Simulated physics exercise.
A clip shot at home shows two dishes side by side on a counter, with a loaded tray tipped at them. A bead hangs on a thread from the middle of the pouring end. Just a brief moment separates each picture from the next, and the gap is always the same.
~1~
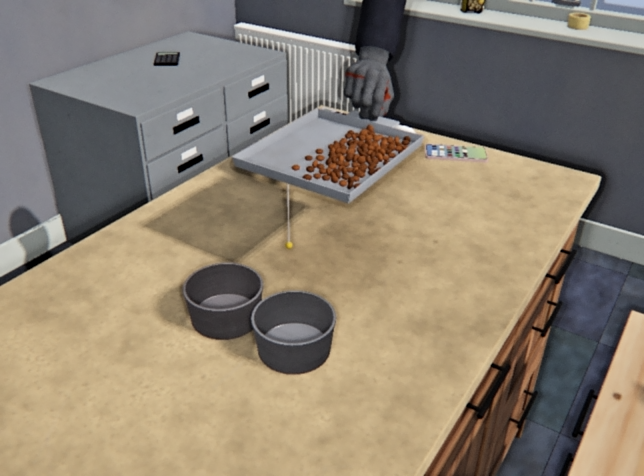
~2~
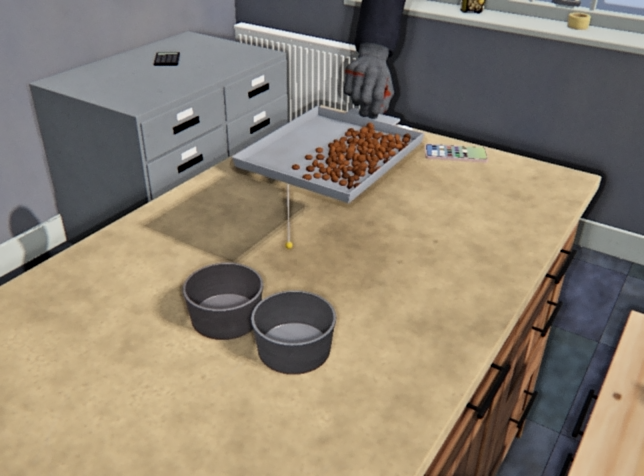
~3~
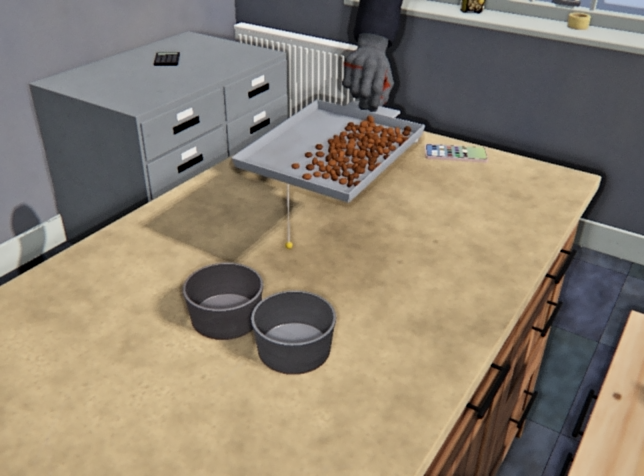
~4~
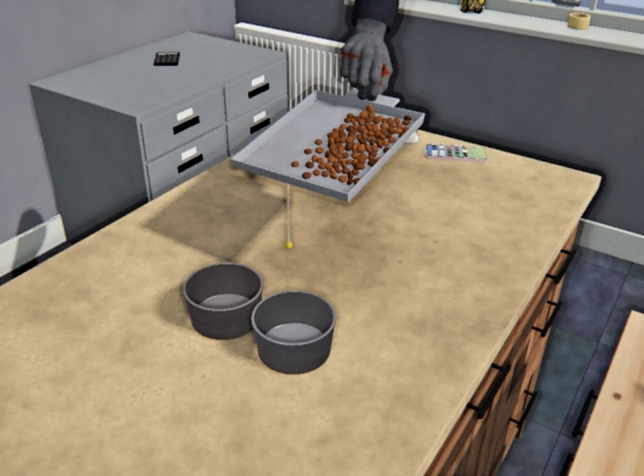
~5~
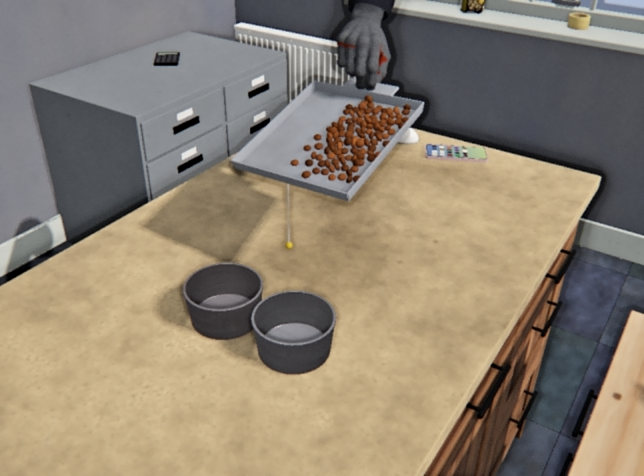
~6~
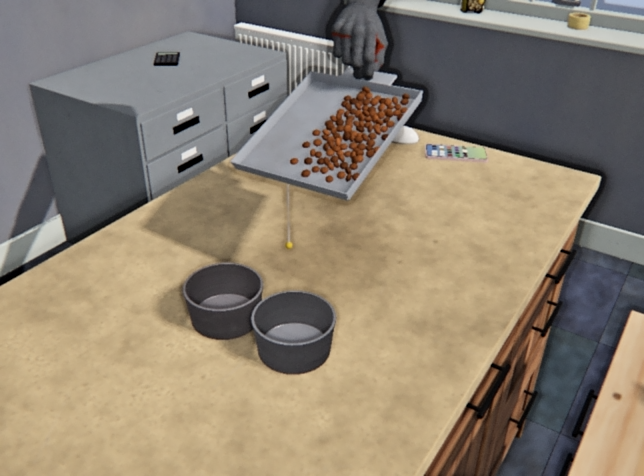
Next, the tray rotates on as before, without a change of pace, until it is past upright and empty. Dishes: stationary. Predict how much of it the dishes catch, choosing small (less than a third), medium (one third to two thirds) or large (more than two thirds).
The catch is small, less than a third.
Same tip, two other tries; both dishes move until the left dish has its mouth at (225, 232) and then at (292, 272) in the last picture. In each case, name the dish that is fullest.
So at the first spot it's the one placed on the right, and at the second spot it's the one placed on the left.
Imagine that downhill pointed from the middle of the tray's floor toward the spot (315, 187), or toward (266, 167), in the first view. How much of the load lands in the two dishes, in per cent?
In order, some 0 % and some 0 %.
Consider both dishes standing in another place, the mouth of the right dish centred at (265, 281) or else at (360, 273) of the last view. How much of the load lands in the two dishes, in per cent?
70 %, then 10 %.
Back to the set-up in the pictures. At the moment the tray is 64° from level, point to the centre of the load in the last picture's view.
At about (297, 172).
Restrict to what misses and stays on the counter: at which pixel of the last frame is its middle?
Estimate: Around (271, 297).
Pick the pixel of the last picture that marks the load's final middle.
I'd put the middle somewhere around (267, 300).
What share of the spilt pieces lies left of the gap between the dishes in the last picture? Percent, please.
40 per cent, about.
Shortly afterwards, tray tipped steeply; all but a few on the tray; a little in the air.
Next, tray tipped past a quarter turn; near a third on the tray; a little in the left dish; near half outside both; a little in the air.
Some moments later, tray tipped past a quarter turn; only a few in the right dish; a little in the left dish; the bulk outside both.
In the end, tray tipped past a quarter turn; only a few in the right dish; a little in the left dish; the bulk outside both.
